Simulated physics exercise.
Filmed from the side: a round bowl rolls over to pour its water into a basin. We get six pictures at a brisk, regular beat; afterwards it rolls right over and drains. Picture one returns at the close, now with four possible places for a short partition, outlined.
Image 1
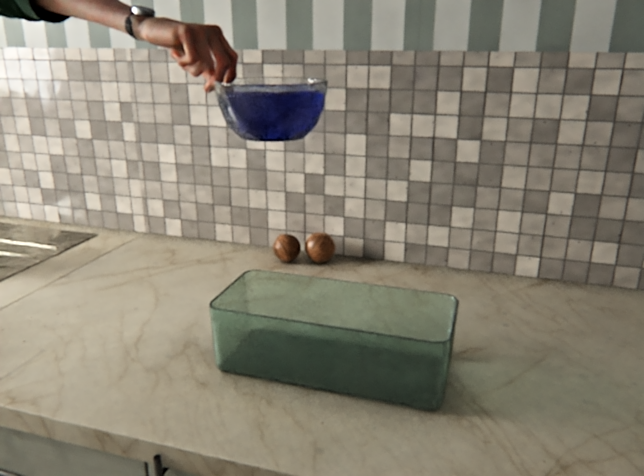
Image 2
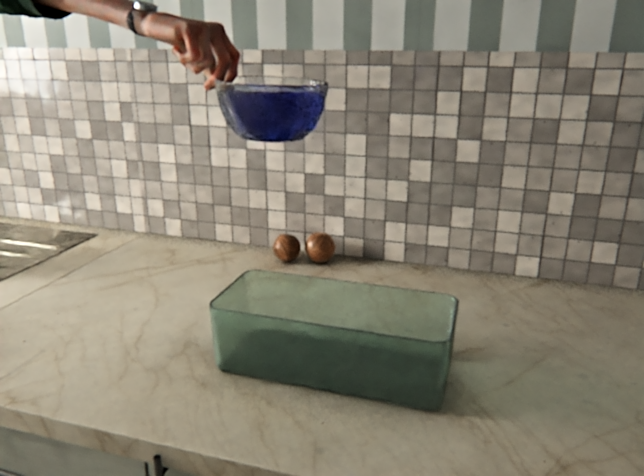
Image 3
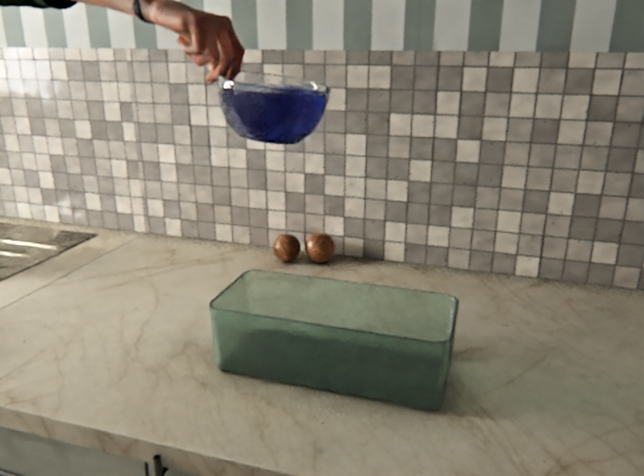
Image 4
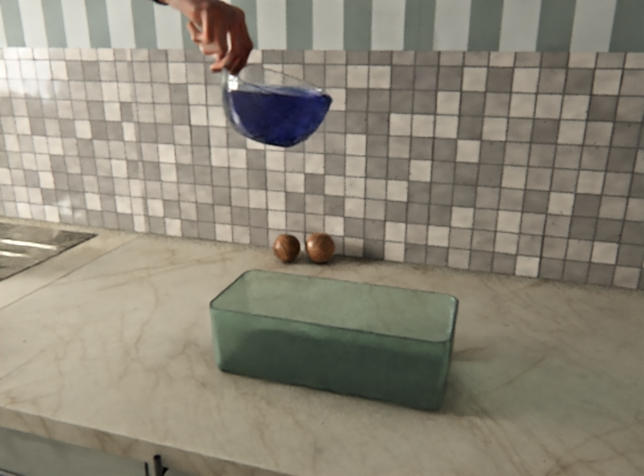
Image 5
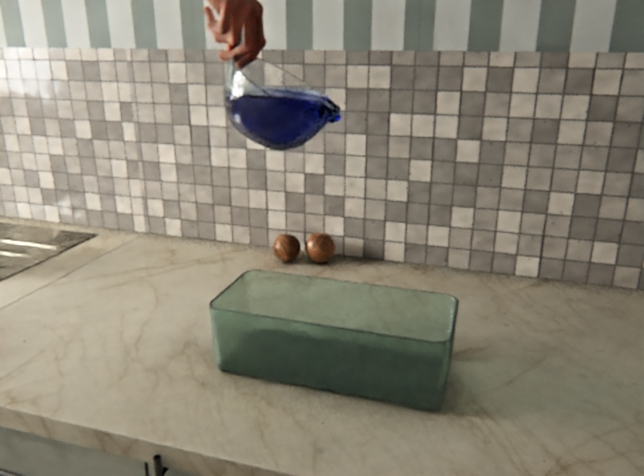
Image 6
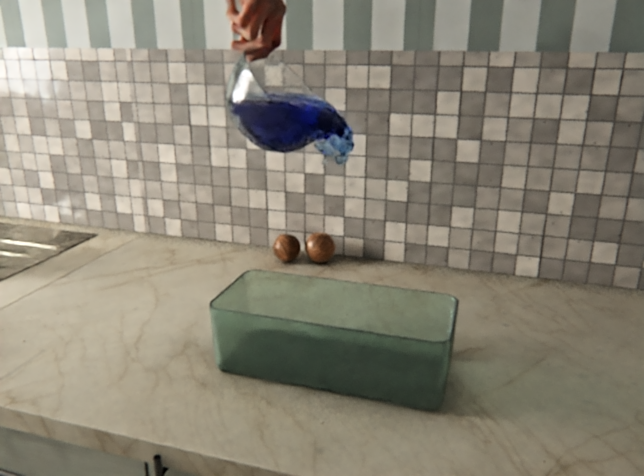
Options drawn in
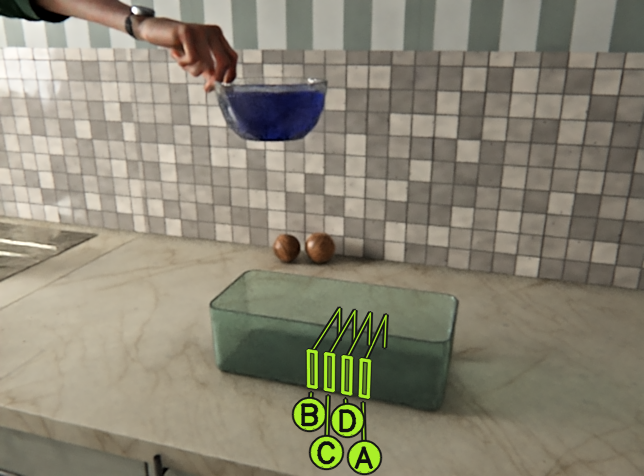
At the start, a hand holds a clear round bowl of deep blue water level above a greenish, see-through rectangular basin on a marble counter. The hand then tilts the bowl steadily to the right, and blue water slips over the right lip and drops a short way below it.
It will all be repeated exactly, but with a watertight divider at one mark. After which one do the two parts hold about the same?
Take A.
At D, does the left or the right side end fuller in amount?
The right side.
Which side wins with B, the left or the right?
The right side.
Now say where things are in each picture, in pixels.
Upright, lip at (323, 82); basin from (217, 366) to (443, 408); nothing has left yet, in the first frame.
Tipped about 2°, lip at (324, 84); nothing has left yet, in the second frame.
Tipped about 8°, lip at (326, 90); nothing has left yet, in the third frame.
Tipped about 18°, lip at (328, 101); nothing has left yet, in the fourth frame.
Tipped about 31°, lip at (328, 115); water is over the lip, down to (334, 119), in the fifth frame.
Tipped about 46°, lip at (325, 130); water is over the lip, down to (340, 161), in the sixth frame.
In lime, A at (363, 402); B at (311, 392); C at (328, 396); D at (345, 399).
With A, about 51 % ends left of the wall and 43 % right of it; 6 % is lost outside.
With B, about 7 % ends left of the wall and 89 % right of it; 4 % is lost outside.
With C, about 17 % ends left of the wall and 80 % right of it; 4 % is lost outside.
With D, about 30 % ends left of the wall and 67 % right of it; 4 % is lost outside.
